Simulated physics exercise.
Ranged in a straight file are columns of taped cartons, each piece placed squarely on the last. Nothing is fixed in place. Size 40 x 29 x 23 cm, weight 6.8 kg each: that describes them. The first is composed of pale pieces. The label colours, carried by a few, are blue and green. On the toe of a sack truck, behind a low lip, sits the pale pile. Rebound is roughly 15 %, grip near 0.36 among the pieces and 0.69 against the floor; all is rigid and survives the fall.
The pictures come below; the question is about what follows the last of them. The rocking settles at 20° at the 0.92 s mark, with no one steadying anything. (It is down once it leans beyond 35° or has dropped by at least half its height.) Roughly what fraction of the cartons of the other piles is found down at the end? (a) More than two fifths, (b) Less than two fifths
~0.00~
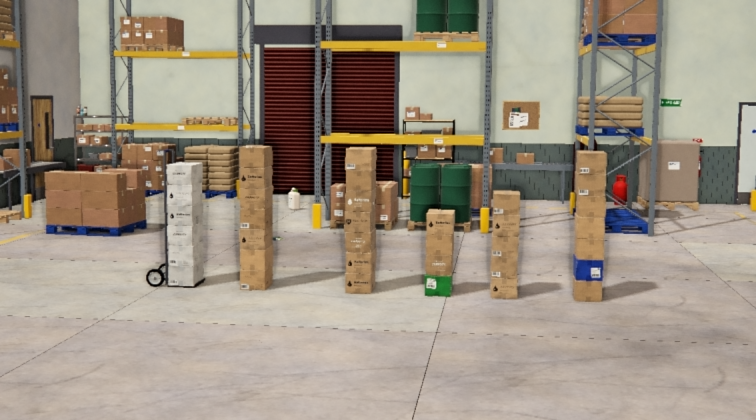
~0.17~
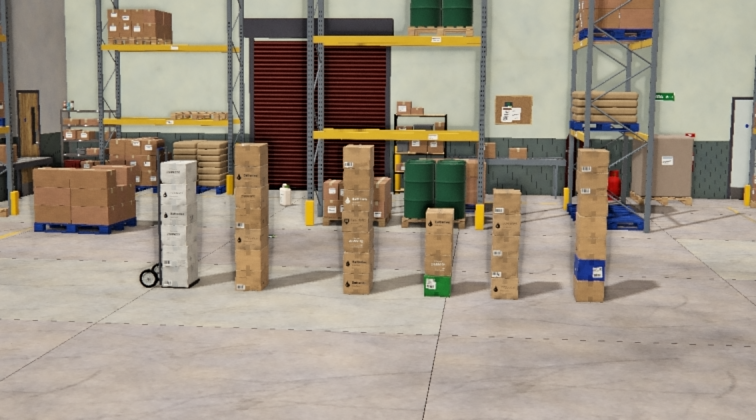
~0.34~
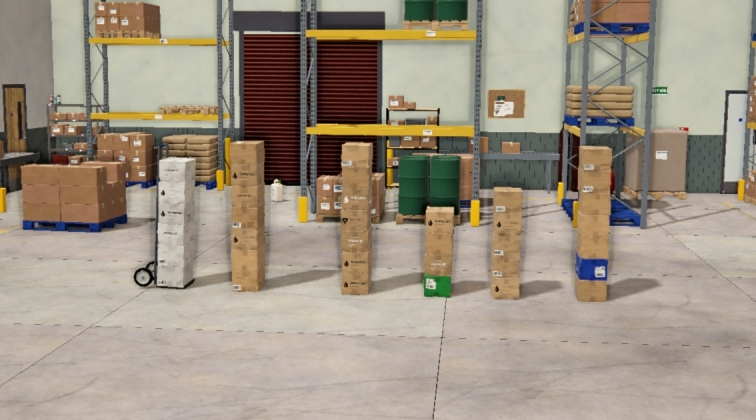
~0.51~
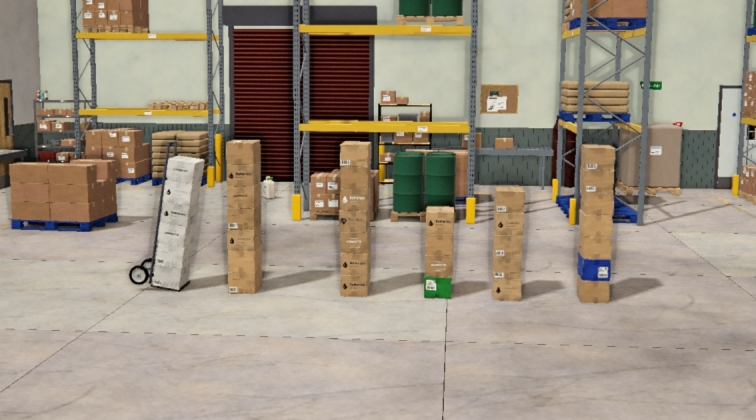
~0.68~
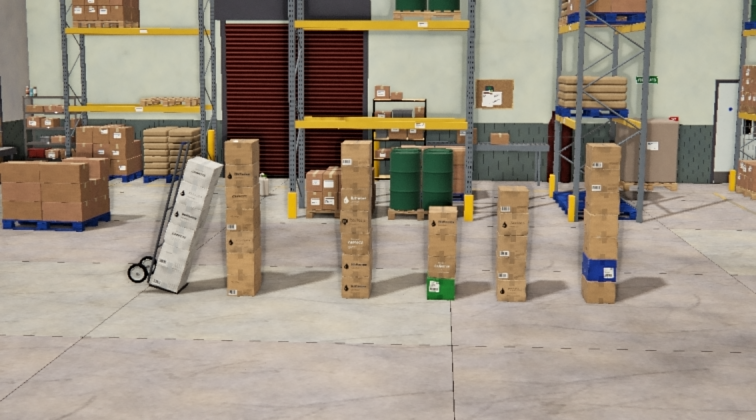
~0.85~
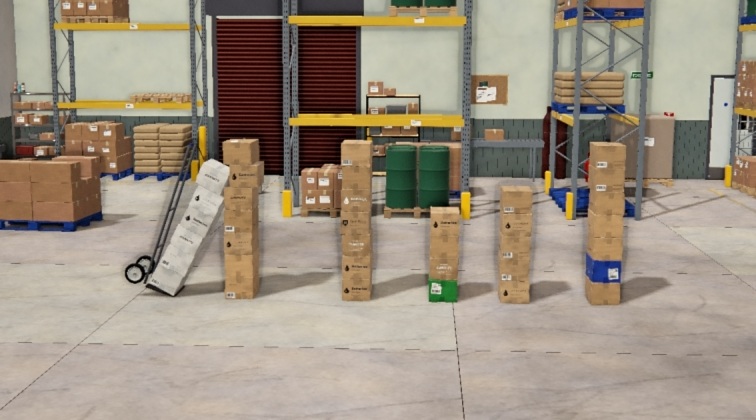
The answer is a.
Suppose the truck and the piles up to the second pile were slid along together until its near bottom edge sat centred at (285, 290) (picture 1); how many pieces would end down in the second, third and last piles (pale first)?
Counts down - second: 7; third: 7; last: 7.
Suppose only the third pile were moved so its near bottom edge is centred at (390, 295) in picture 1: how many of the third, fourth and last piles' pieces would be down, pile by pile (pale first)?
Third 7, fourth 3, last 7 down.
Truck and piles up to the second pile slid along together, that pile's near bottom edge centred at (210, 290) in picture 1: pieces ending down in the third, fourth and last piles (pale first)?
In that case third pile 6, fourth pile 3, last pile 7.
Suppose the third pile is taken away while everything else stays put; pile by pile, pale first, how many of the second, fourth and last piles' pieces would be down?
Pile by pile, that comes to second 7, fourth 1 and last 0.
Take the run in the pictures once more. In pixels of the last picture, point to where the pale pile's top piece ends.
Resting point in the last picture: Around (296, 255).
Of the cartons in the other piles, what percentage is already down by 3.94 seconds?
At that instant, 70 percent.
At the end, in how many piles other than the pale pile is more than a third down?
Summing them, I get 5 in all.
After 1.86 s, 6 of the pale pile down; 7 of the 30 other cartons down.
After 3.94 s, 6 of the pale pile down; 21 of the 30 other cartons down; blue carton shifted 22 mm.
At rest (6.3 s), 6 of the pale pile down; 28 of the 30 other cartons down; blue carton on its side; green carton unmoved. That is 93 per cent. As the last picture would show them, middles, blue carton near (655, 288), green carton near (443, 287).
